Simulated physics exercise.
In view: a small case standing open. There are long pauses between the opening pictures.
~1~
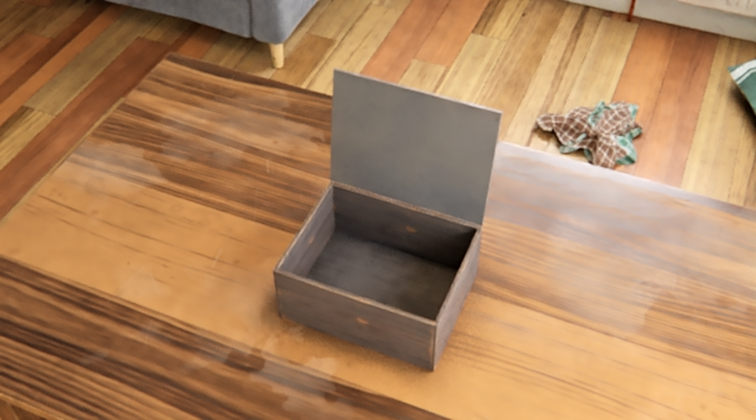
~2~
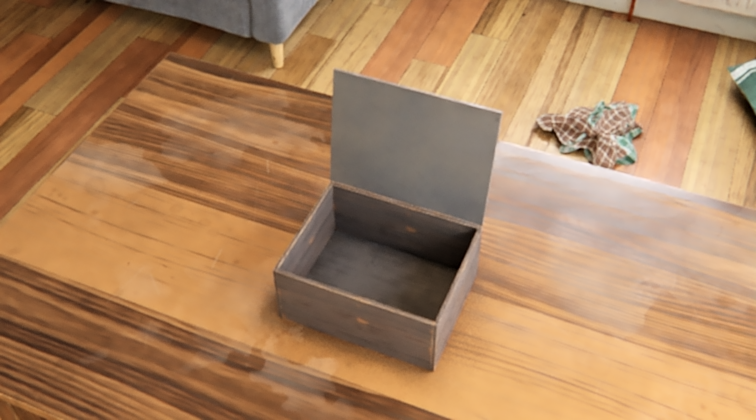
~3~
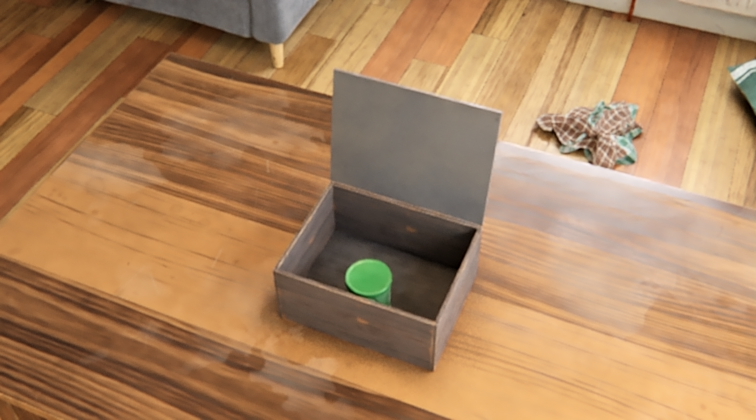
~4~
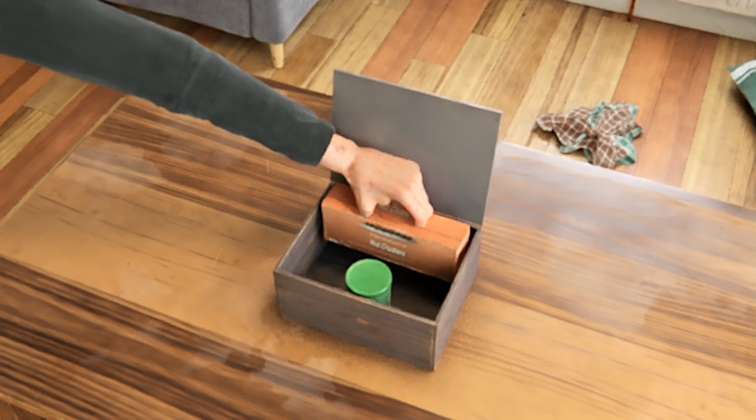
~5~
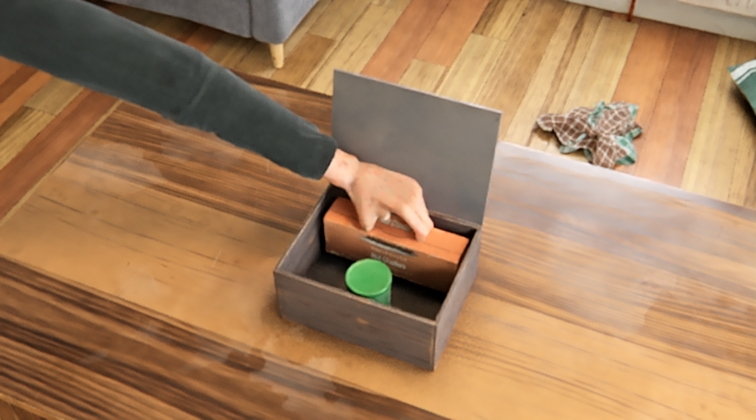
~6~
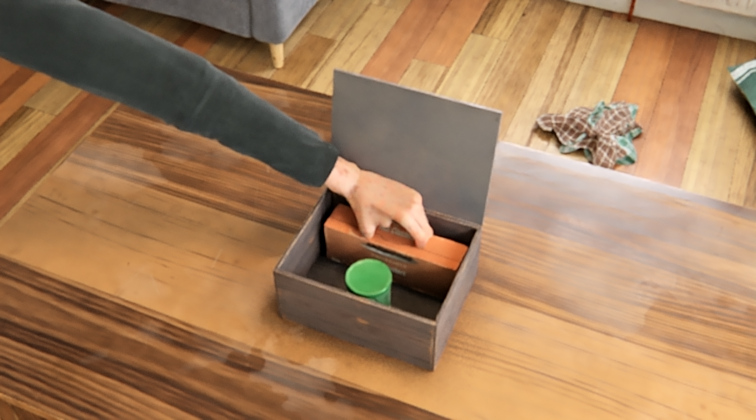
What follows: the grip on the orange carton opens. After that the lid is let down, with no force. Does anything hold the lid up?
As it turns out, it sits on the rim.
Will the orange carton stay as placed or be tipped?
The orange carton keeps its pose.
Then, 1.50 s on from there, lid 66° above the rim.
Then, 1.80 s on from there, lid 35° above the rim.
In the end, lid shut; both unmoved. At the end, from the last picture's camera, orange carton near (395, 253).
